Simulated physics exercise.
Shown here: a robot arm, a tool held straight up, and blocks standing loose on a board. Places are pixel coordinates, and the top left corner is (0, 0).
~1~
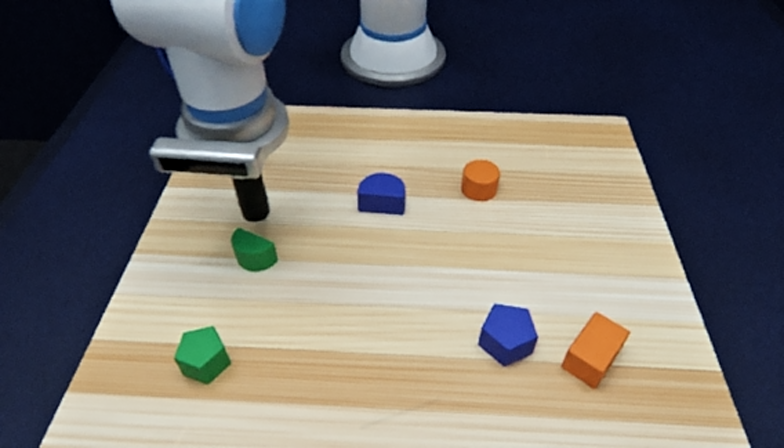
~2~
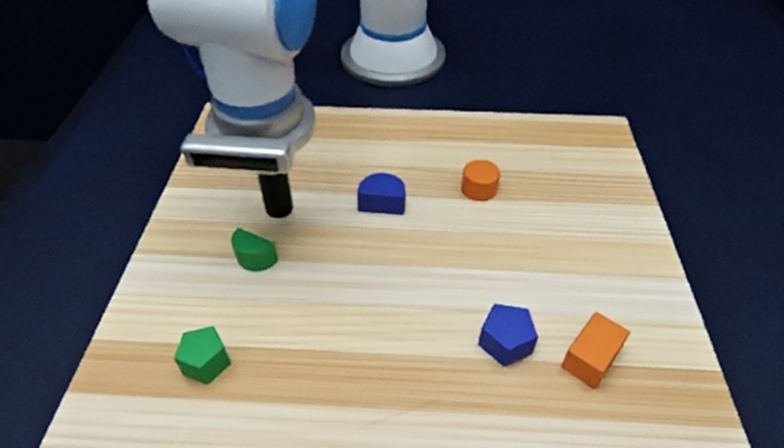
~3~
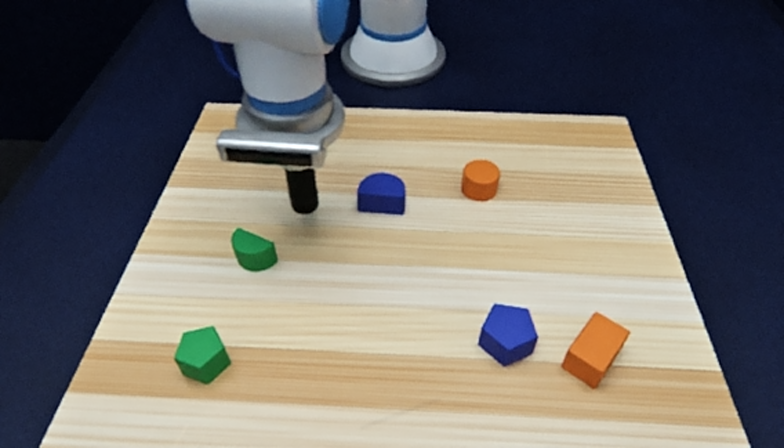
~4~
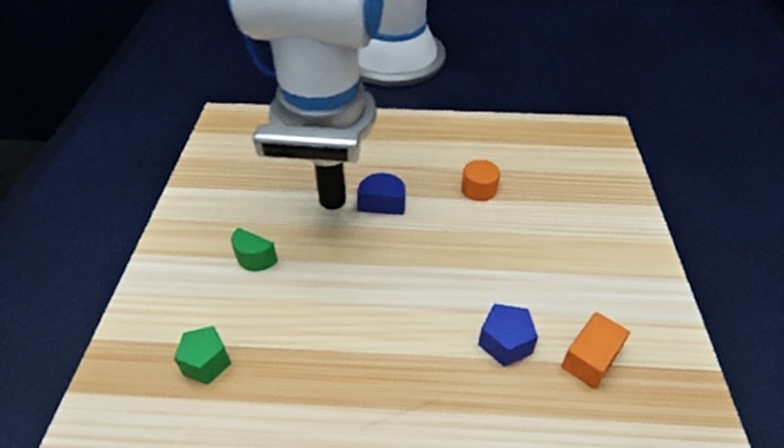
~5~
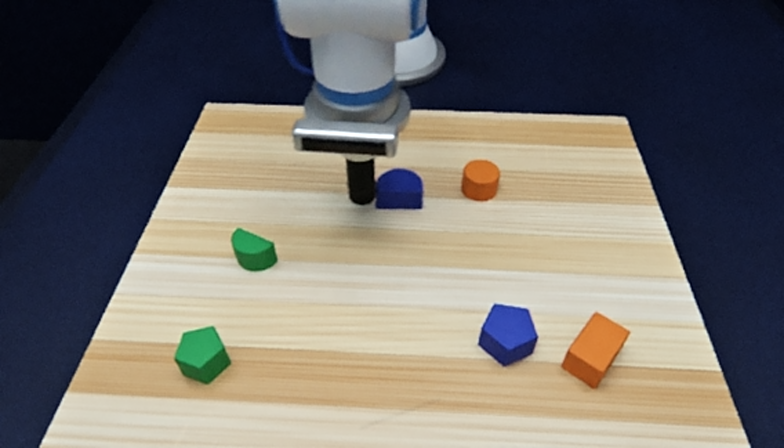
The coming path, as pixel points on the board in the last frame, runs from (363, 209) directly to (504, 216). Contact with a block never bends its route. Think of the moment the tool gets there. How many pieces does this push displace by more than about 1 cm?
Most likely one.
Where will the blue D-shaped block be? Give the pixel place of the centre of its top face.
About (443, 169).
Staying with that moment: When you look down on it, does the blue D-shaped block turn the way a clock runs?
No, it doesn't check out.
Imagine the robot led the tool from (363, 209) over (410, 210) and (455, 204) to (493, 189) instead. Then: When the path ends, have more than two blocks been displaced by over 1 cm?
Short answer: No.
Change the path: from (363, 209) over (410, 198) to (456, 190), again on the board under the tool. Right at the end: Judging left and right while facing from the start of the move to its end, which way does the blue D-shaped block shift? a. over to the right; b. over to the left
b
What follows on the original path. One third of the way, tool (410, 199); blue D-shaped block (431, 172), turned 55° anticlockwise.
Two thirds of the way, tool (459, 202); blue D-shaped block (443, 169), turned 95° anticlockwise.
At the end, tool (507, 204); blue D-shaped block (443, 169), turned 95° anticlockwise; orange circle in place.
